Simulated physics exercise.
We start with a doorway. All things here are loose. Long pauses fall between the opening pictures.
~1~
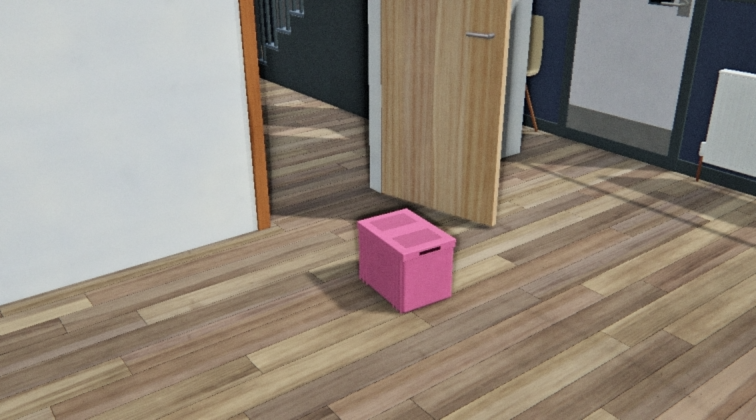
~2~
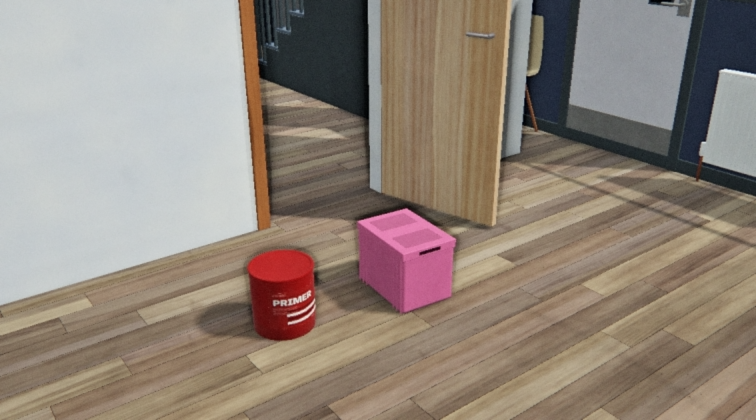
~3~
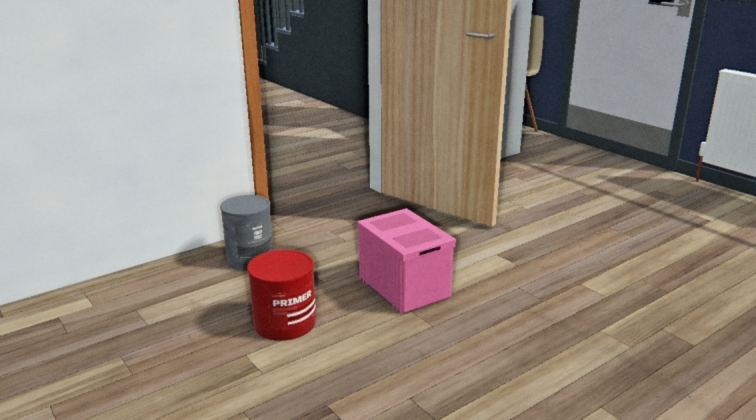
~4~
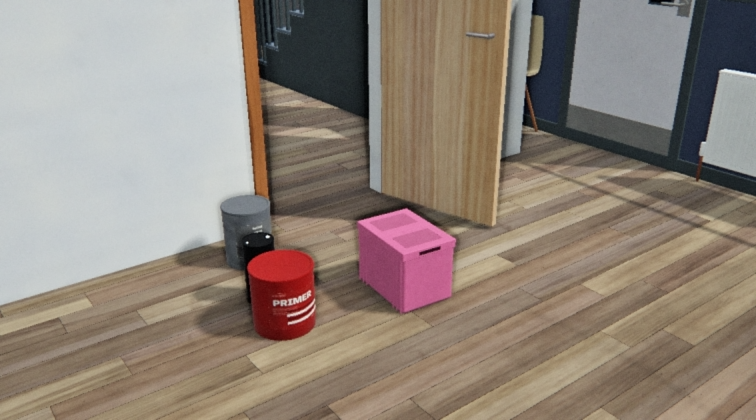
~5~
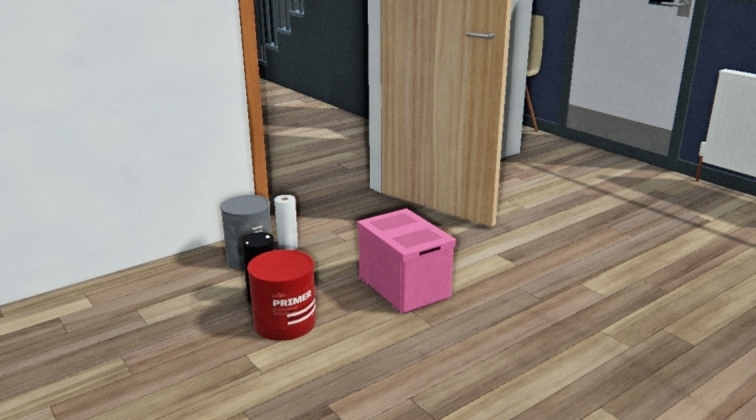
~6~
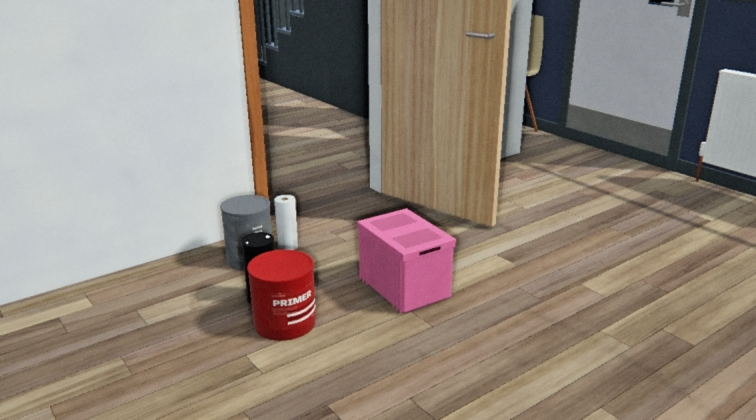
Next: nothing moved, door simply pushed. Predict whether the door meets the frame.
Prediction: The door meets the frame.
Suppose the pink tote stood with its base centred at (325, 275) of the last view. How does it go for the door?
After that it finishes its swing.
Then, 0.70 s past the last view, door 88° open.
Then, 1.40 s past the last view, door 60° open.
Then, 2.00 s past the last view, door 36° open.
Then, 2.60 s past the last view, door 12° open.
Finally, door 0° open; all 5 still in place. Final places as the last picture's camera would see them, white roll near (286, 223).
